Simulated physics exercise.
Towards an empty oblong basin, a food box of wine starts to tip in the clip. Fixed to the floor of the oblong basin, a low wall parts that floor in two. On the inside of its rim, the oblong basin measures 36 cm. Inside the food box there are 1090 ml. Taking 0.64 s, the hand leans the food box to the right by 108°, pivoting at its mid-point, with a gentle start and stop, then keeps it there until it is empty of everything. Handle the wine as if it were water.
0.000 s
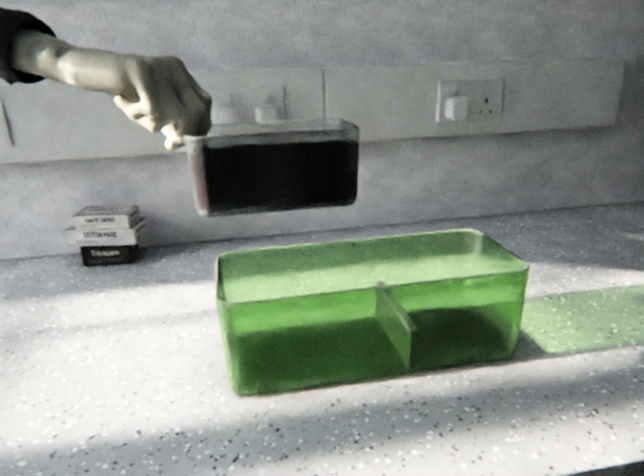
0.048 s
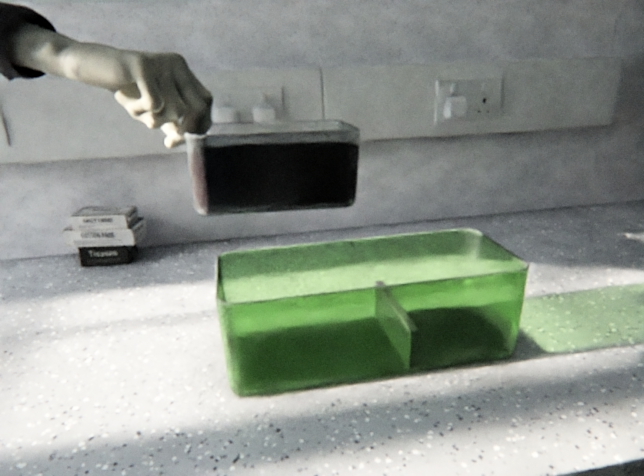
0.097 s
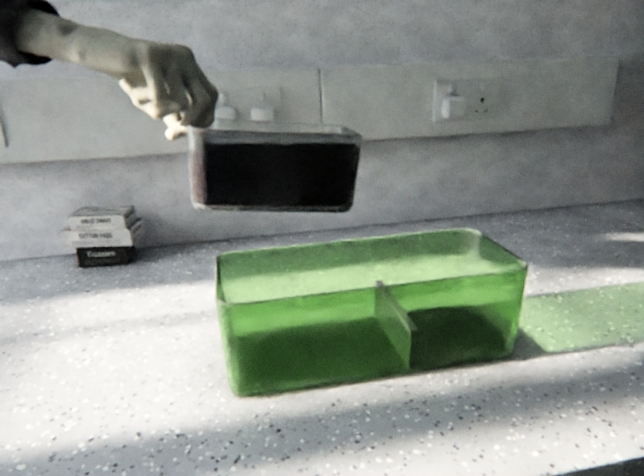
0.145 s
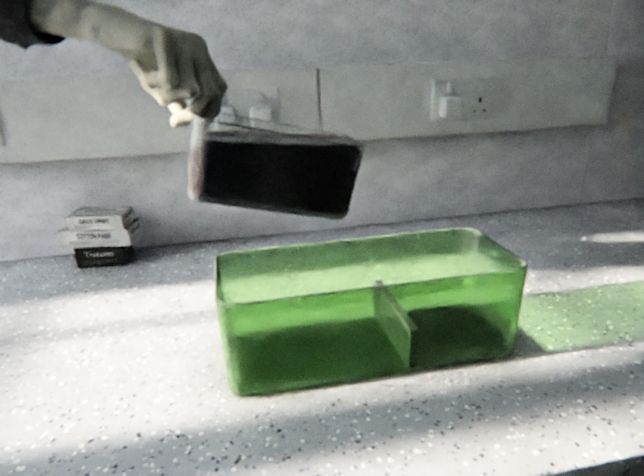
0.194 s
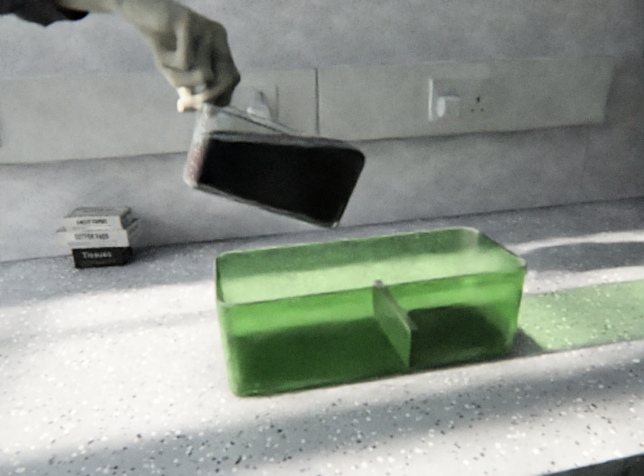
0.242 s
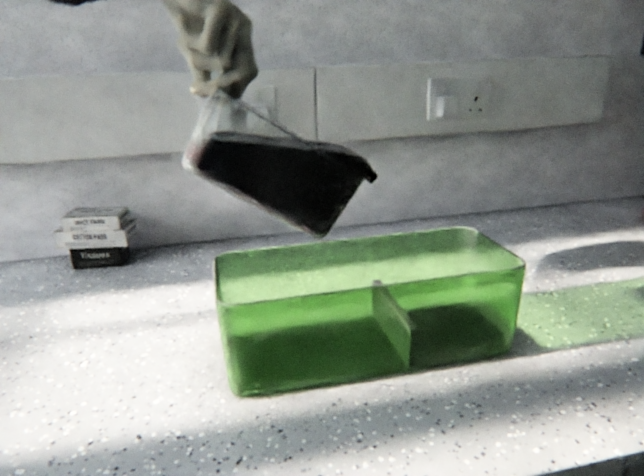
A hand held a clear box of dark liquid above a divided green basin on a speckled counter, then slowly leaned it to the right, more and more steeply, until the liquid reached its rim.
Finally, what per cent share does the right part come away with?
Roughly 39 per cent.
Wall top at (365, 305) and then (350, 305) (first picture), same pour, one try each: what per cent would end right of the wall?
Try 1: 65 %; try 2: 75 %.
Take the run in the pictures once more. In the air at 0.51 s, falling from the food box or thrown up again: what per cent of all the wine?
Near 32 per cent of it all.
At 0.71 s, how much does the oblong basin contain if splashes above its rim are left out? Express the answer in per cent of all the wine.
Roughly 84 percent of it.
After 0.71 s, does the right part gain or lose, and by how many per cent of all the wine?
There is a rise of about 4.
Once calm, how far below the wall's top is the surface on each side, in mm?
I'd say some 34 mm on the left and some 32 mm on the right.
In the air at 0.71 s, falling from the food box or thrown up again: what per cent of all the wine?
Near 10 per cent, I'd say.
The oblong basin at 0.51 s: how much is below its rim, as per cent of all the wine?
Estimate - around 50 in a hundred parts.
Then, 0.51 s in, the tilt is 98° and 17 per cent is still to pour, 17 is left of the wall and 32 right of it.
Then, 0.71 s in, the tilt is 108° and 2 per cent is still to pour, 49 is left of the wall and 34 right of it.
Then, 0.92 s in, the tilt is 108° and 0 per cent is still to pour, 52 is left of the wall and 39 right of it.
Then, 1.14 s in, the tilt is 108° and 0 per cent is still to pour, 54 is left of the wall and 39 right of it.
Finally, 54 per cent lies left of the wall, 39 right of it and 7 outside.
